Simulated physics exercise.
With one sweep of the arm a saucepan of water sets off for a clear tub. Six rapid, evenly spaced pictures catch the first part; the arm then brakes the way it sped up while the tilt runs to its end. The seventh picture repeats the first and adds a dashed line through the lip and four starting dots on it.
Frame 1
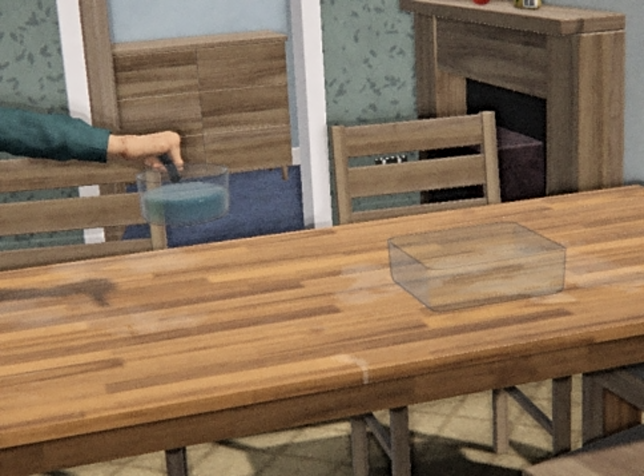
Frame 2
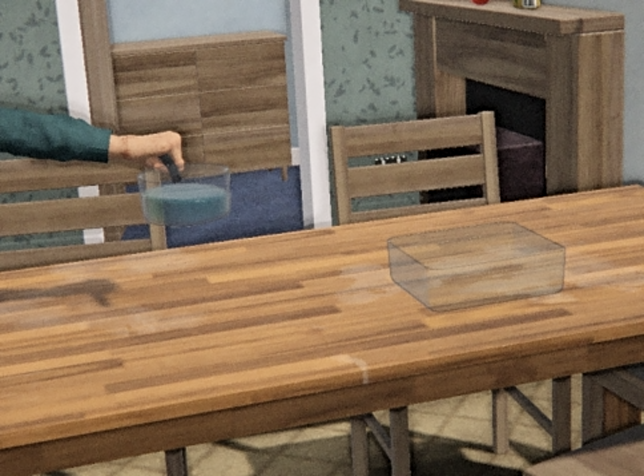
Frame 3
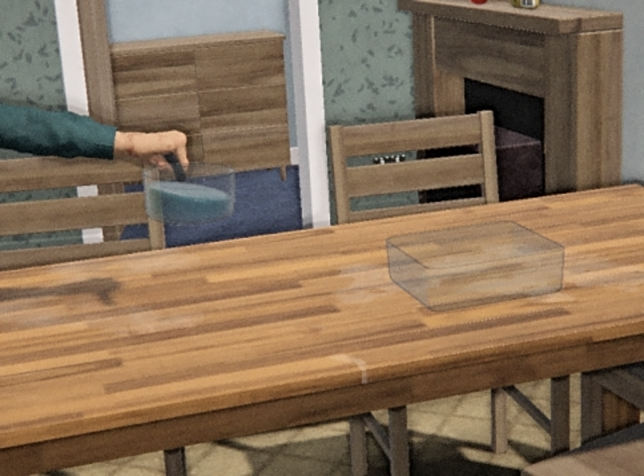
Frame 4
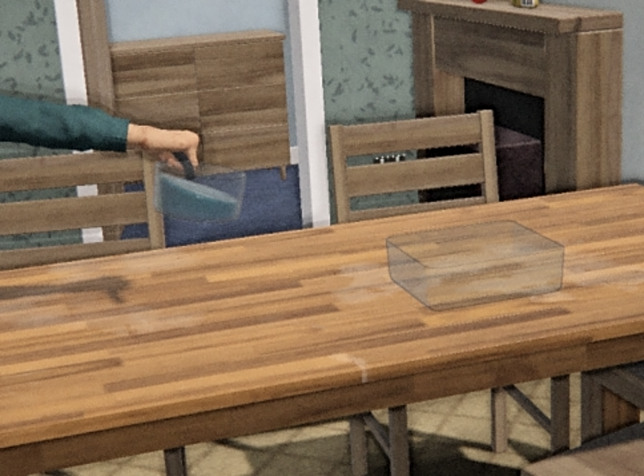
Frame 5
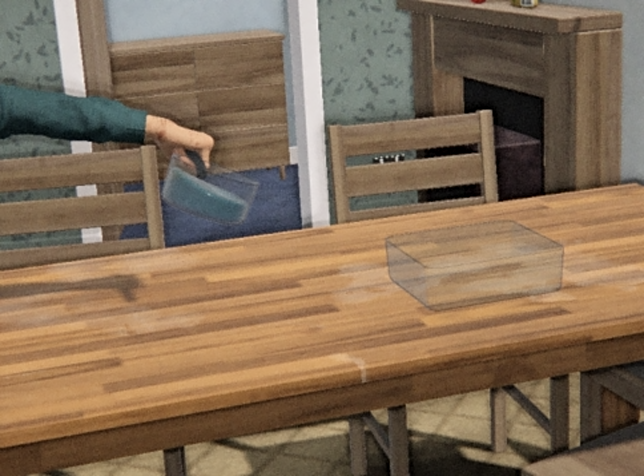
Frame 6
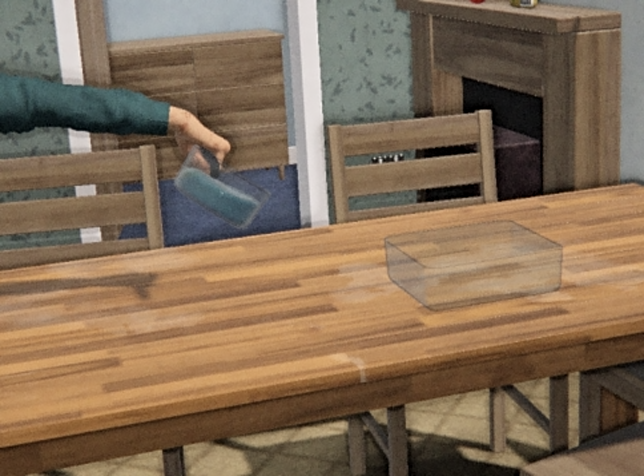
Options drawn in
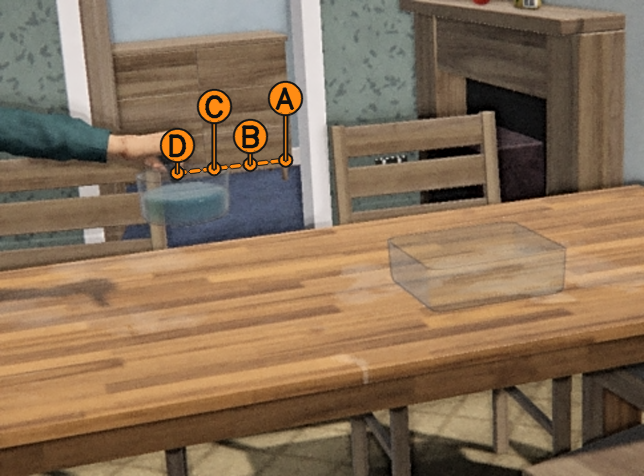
Above a wooden table, a hand moves a clear pan of water rightward, tilting it.
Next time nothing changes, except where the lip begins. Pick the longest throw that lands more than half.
Take A.
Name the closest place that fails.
The answer is B.
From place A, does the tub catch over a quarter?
Yes.
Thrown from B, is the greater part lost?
Yes, it does.
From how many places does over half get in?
One.
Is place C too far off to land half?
Yes, that goes wrong.
In orange, A at (285, 160); B at (250, 164); C at (214, 168); D at (177, 173).
For place A, about 71 % lands in the tub, 7 % falls short and 22 % goes beside or beyond.
For place B, about 10 % lands in the tub, 85 % falls short and 5 % goes beside or beyond.
For place C, about 0 % lands in the tub, 100 % falls short.
For place D, about 0 % lands in the tub, 100 % falls short.
